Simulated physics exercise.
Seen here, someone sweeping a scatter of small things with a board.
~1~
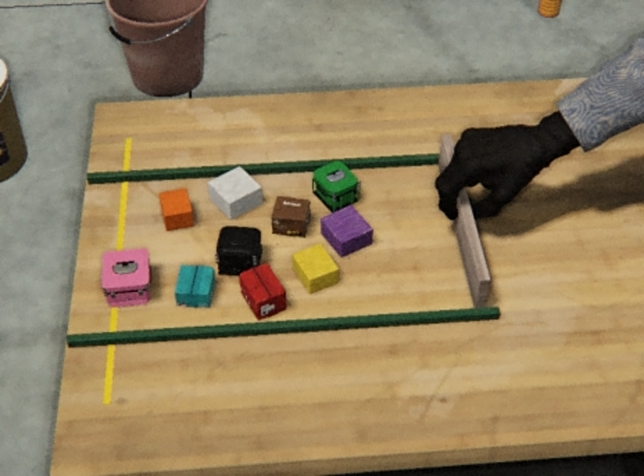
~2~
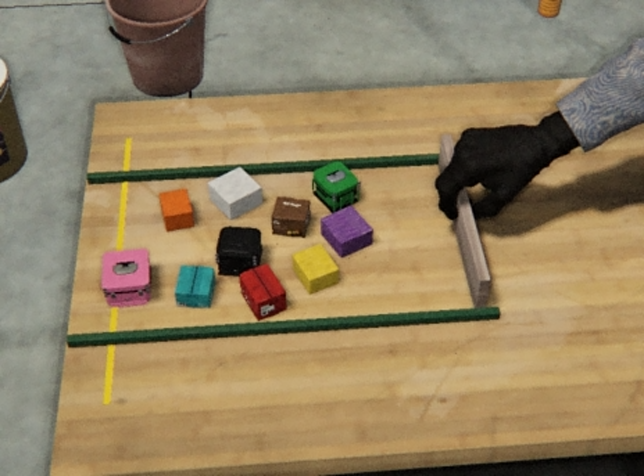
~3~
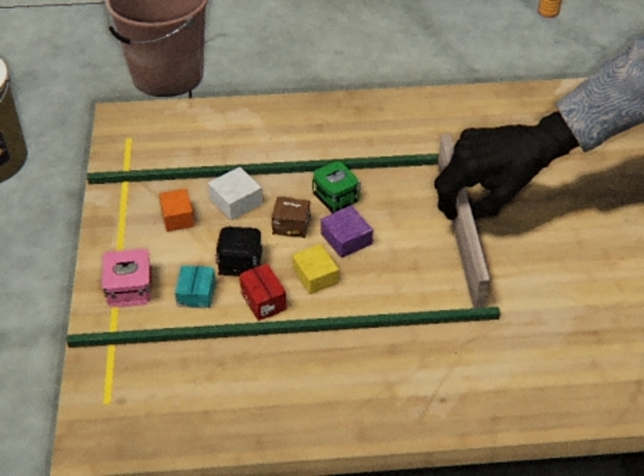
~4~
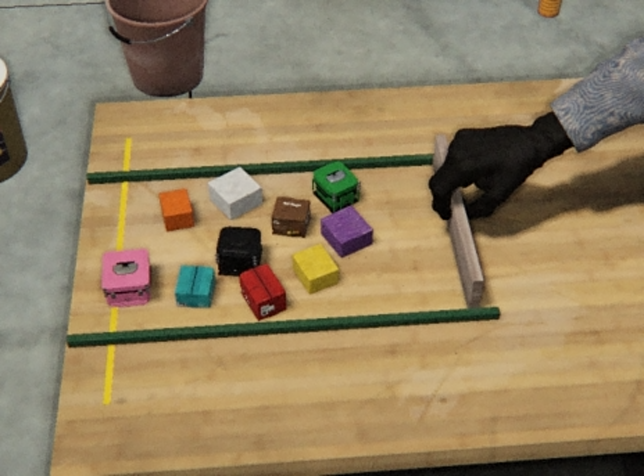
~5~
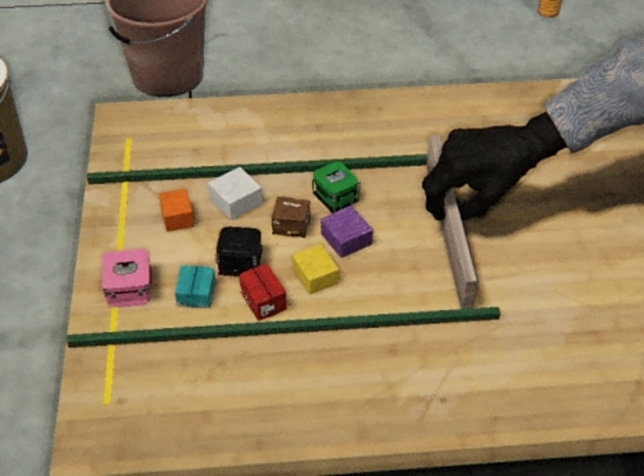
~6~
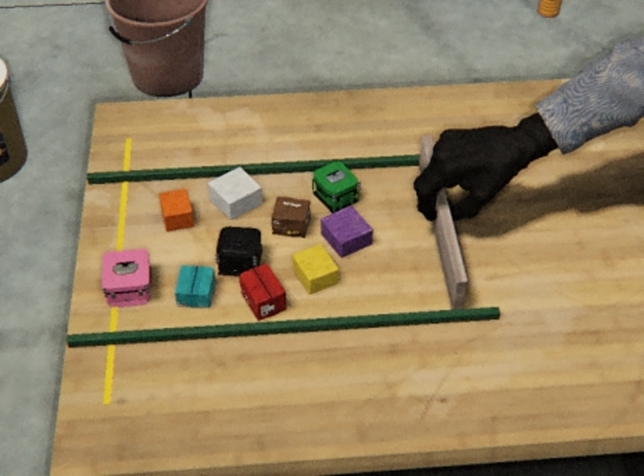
A black-gloved hand holds a thin board upright at the right end of two green rails, still at first, then slides it slightly left across the wooden table. The scattered colourful blocks and boxes between the rails stay in place, untouched, with the pink one over the yellow tape.
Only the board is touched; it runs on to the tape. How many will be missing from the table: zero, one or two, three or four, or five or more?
In the end the number that fall off is five or more.
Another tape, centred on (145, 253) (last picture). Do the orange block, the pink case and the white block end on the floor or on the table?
The orange block comes down, the pink case comes down, the white block does not fall.
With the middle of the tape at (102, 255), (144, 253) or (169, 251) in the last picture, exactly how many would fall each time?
In that order 6, 2 and 1.
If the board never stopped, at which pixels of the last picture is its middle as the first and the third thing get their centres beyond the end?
About (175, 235), then (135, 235).
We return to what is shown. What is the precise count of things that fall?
In all, 6 of them.
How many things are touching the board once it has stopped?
4 of them.
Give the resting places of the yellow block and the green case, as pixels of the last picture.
Near (99, 279) and (105, 195).
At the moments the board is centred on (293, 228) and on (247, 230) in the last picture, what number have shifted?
The counts are 7 and 9.
A little later, none off yet; pink case at rest near (127, 278); orange block at rest near (177, 210); turquoise box at rest near (195, 286).
When it is over, the number that fall off is five or more; down, brown box, black case, white block, turquoise box, orange block and pink case.
